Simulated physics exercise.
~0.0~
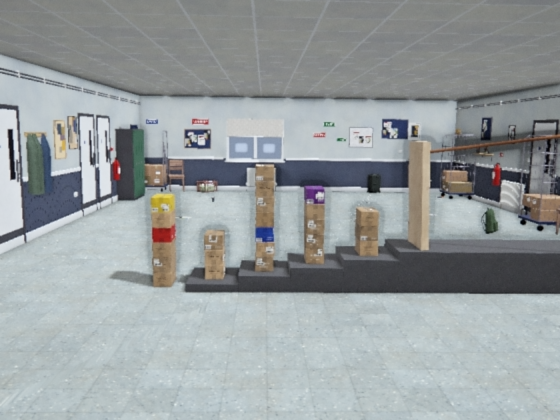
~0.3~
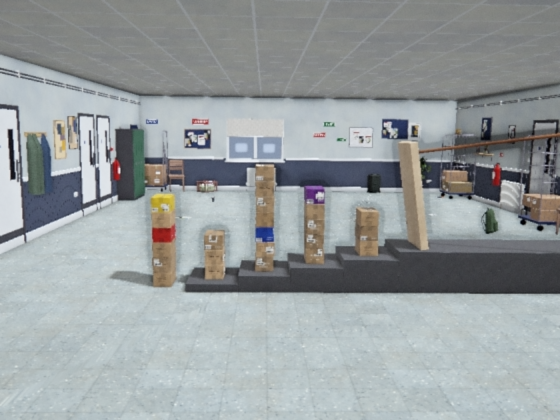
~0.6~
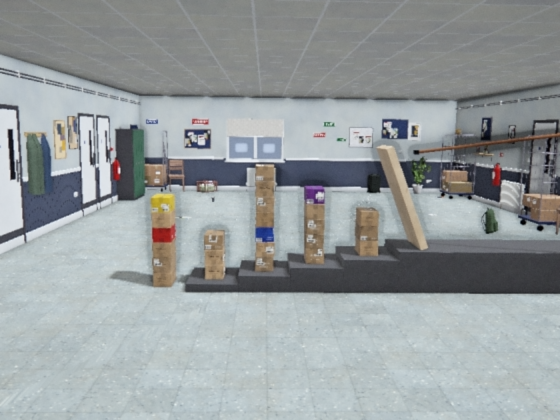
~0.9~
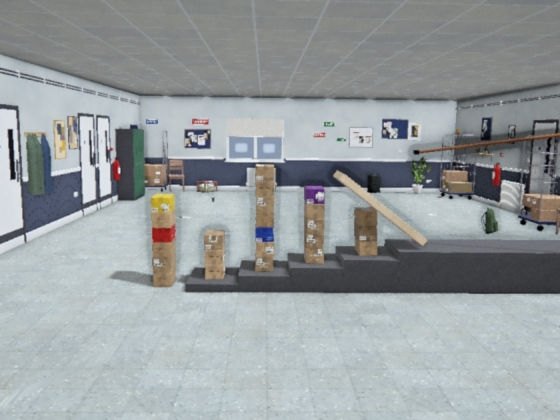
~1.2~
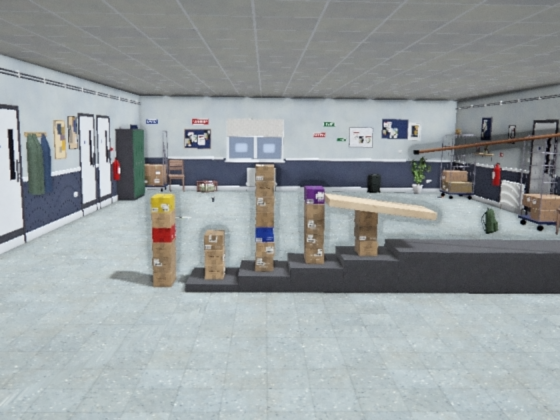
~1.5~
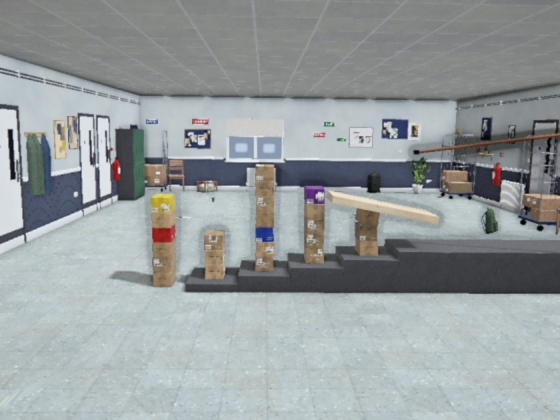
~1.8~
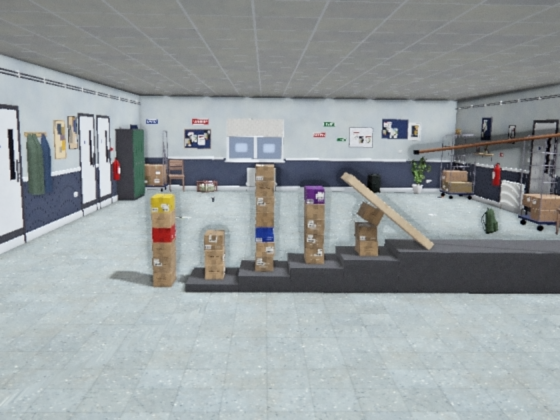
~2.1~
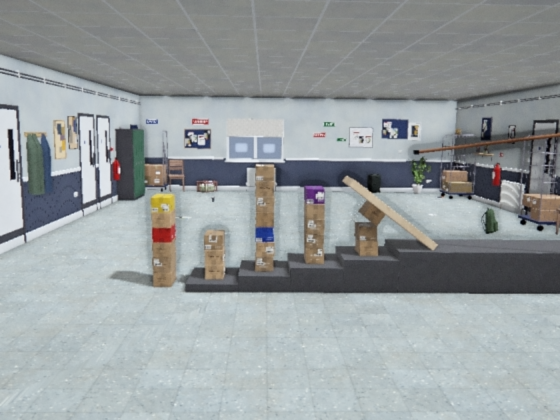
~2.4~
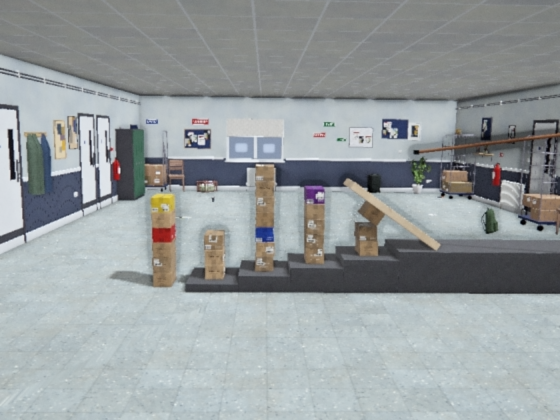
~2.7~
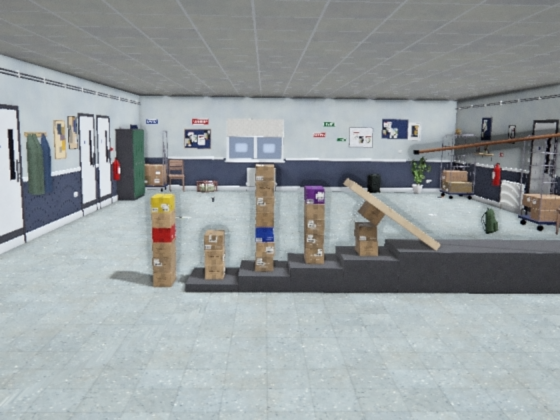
A tall pale board stands at the right end of a row of parcel columns ranged on dark grey steps, seen from the front across a tiled, blue-and-white-walled room. The parcels are mostly brown, with yellow and red ones in the leftmost column, a blue one in the tallest and a purple one atop the next. Beside a thin pole at the right, the board tips left and falls onto the nearest column, lying almost flat. It then tilts back, its right end dropping, as a parcel beneath it turns. The board rests slanted there, every column still standing.
